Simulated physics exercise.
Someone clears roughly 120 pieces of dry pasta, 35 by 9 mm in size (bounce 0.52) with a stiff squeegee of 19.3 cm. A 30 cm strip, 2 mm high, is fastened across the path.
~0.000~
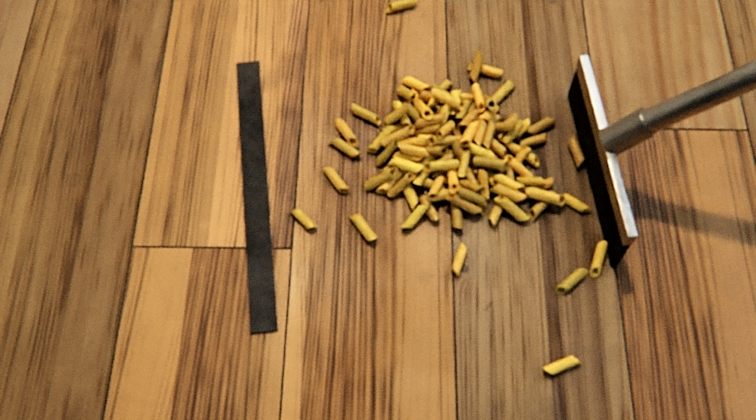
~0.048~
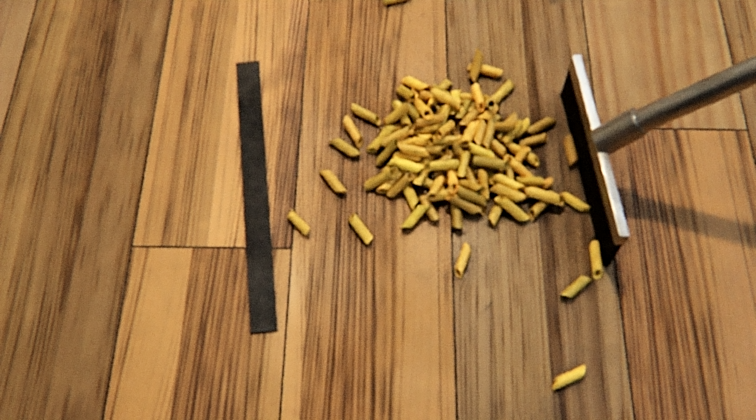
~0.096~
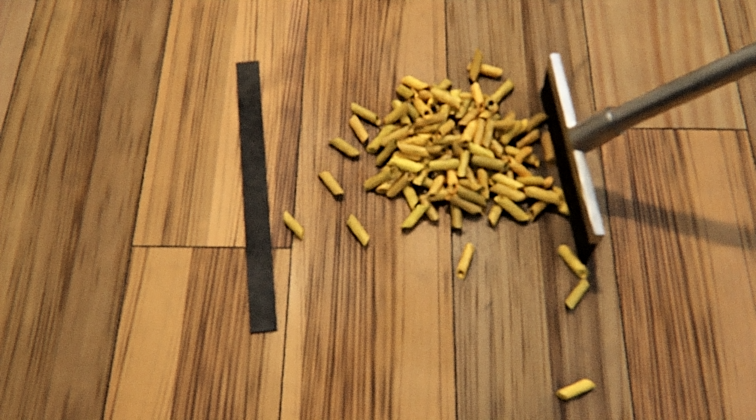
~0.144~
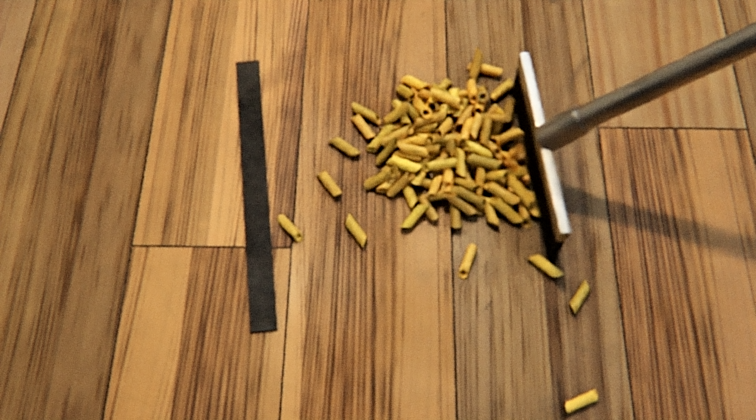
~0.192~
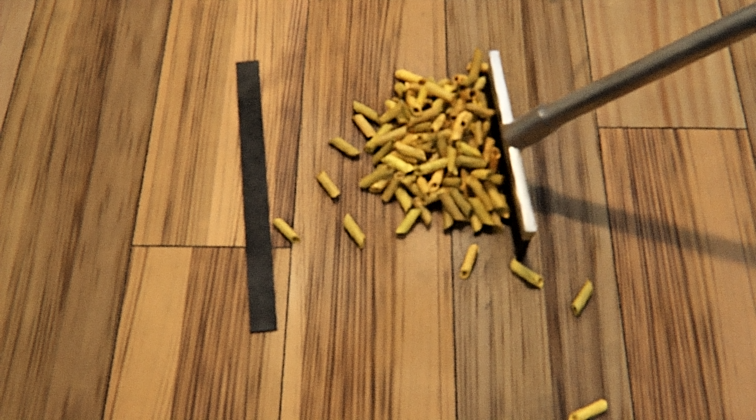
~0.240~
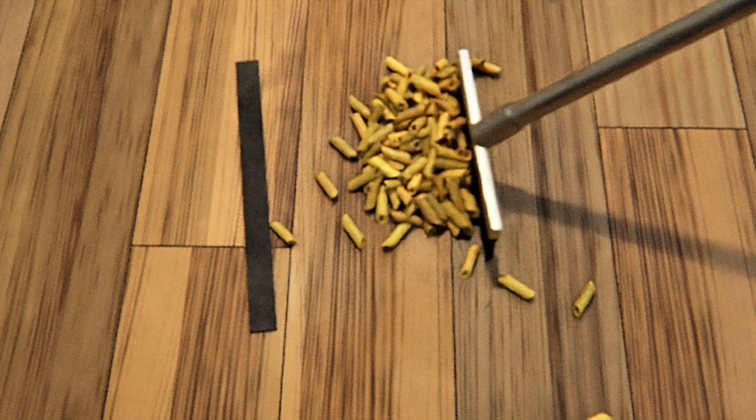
In this clip, a squeegee on a metal handle slides left across a wooden floor, pressing into a heap of yellow tube pasta and pushing it toward a dark strip, while a few scattered pieces lie outside its path.
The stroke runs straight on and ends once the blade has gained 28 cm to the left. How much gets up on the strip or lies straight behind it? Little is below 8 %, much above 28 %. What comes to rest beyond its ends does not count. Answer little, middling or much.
On or straight behind the strip: Much.
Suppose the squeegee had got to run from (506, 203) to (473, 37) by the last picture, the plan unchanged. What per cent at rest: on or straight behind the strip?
Over 30.
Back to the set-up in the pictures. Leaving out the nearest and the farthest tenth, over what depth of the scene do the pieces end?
About 26 cm.
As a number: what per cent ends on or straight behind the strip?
Some 40 per cent.
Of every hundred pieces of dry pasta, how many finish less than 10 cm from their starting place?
Roughly 5 per cent.
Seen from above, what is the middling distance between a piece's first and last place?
Roughly 22 cm.
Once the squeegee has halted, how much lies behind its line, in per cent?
Some 15 per cent.
Then, at 0.42 s, squeegee 22 cm from its start, spill 23 cm wide; elsewhere 100 %.
Then, at 0.61 s, squeegee 28 cm from its start, spill 28 cm wide; on or straight behind the strip 45 %, elsewhere 55 %.
Then, at 0.77 s, squeegee 28 cm from its start, spill 31 cm wide; on or straight behind the strip 45 %, elsewhere 55 %.
At rest (2.9 s), on or straight behind the strip 40 %, elsewhere 60 %.
